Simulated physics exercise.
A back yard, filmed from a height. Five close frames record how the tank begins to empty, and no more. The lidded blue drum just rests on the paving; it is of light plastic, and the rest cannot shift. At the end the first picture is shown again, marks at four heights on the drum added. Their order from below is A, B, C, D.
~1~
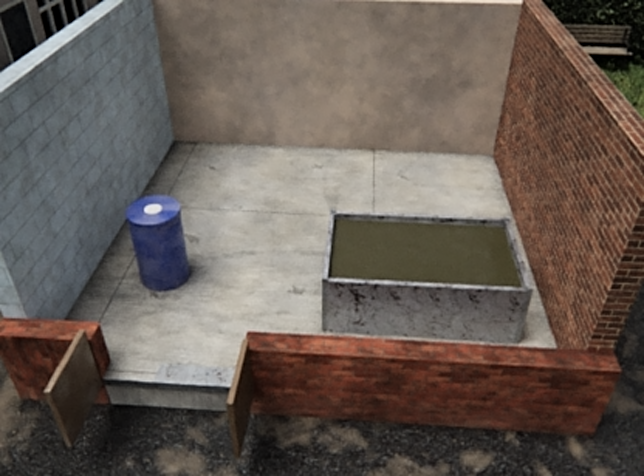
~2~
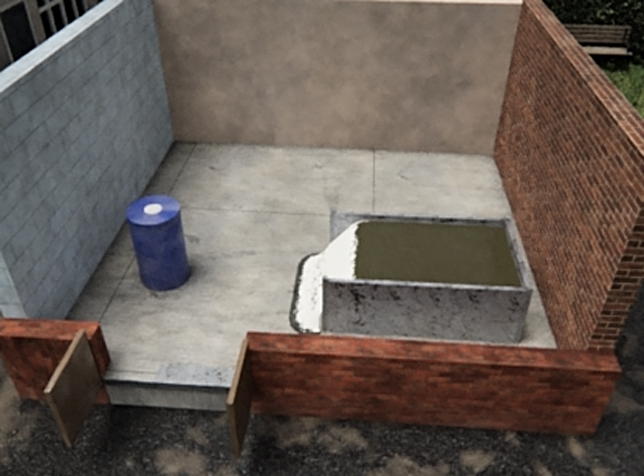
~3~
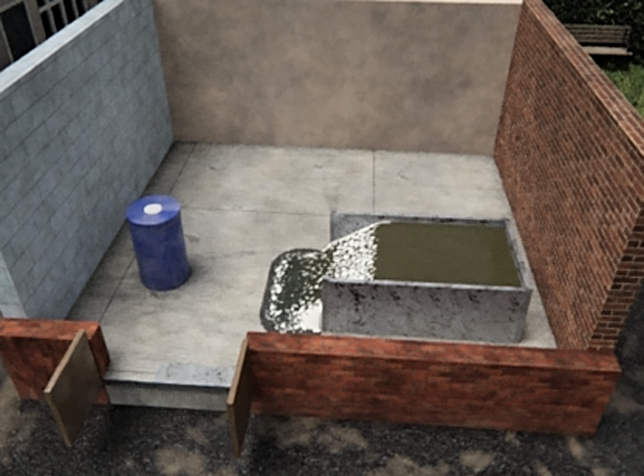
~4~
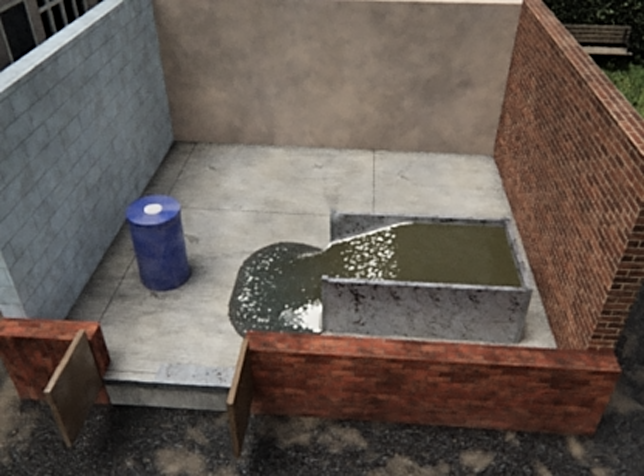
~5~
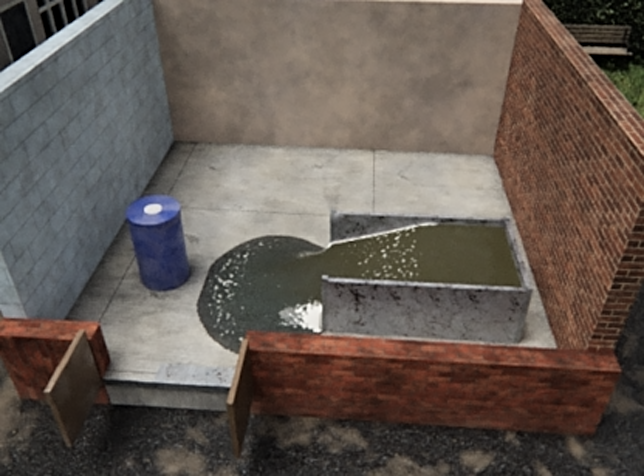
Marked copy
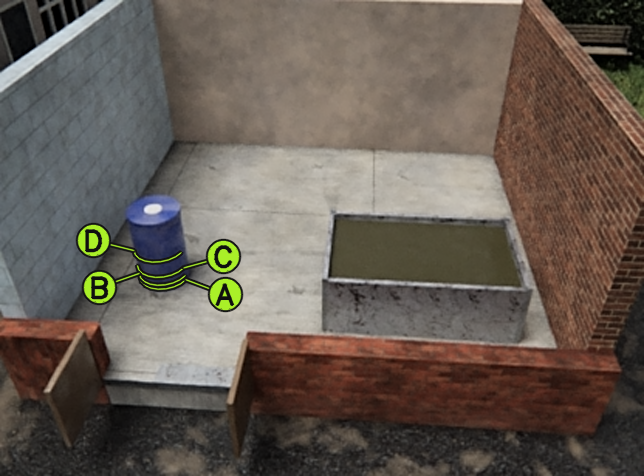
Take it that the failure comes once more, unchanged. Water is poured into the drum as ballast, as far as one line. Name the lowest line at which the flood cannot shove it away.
D is the one.
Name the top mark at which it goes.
C it is.
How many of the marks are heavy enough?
One of them.
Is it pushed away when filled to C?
Yes, it does.
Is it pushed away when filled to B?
Yes, it does.
On the marked copy, A at (158, 289); B at (157, 285); C at (155, 277); D at (152, 262); from the bottom up A, B, C, D.
With A, it is pushed about 4 times its own width away.
With B, it is pushed about 3 times its own width away.
With C, it is pushed about half its own width away.
With D, it does not move.
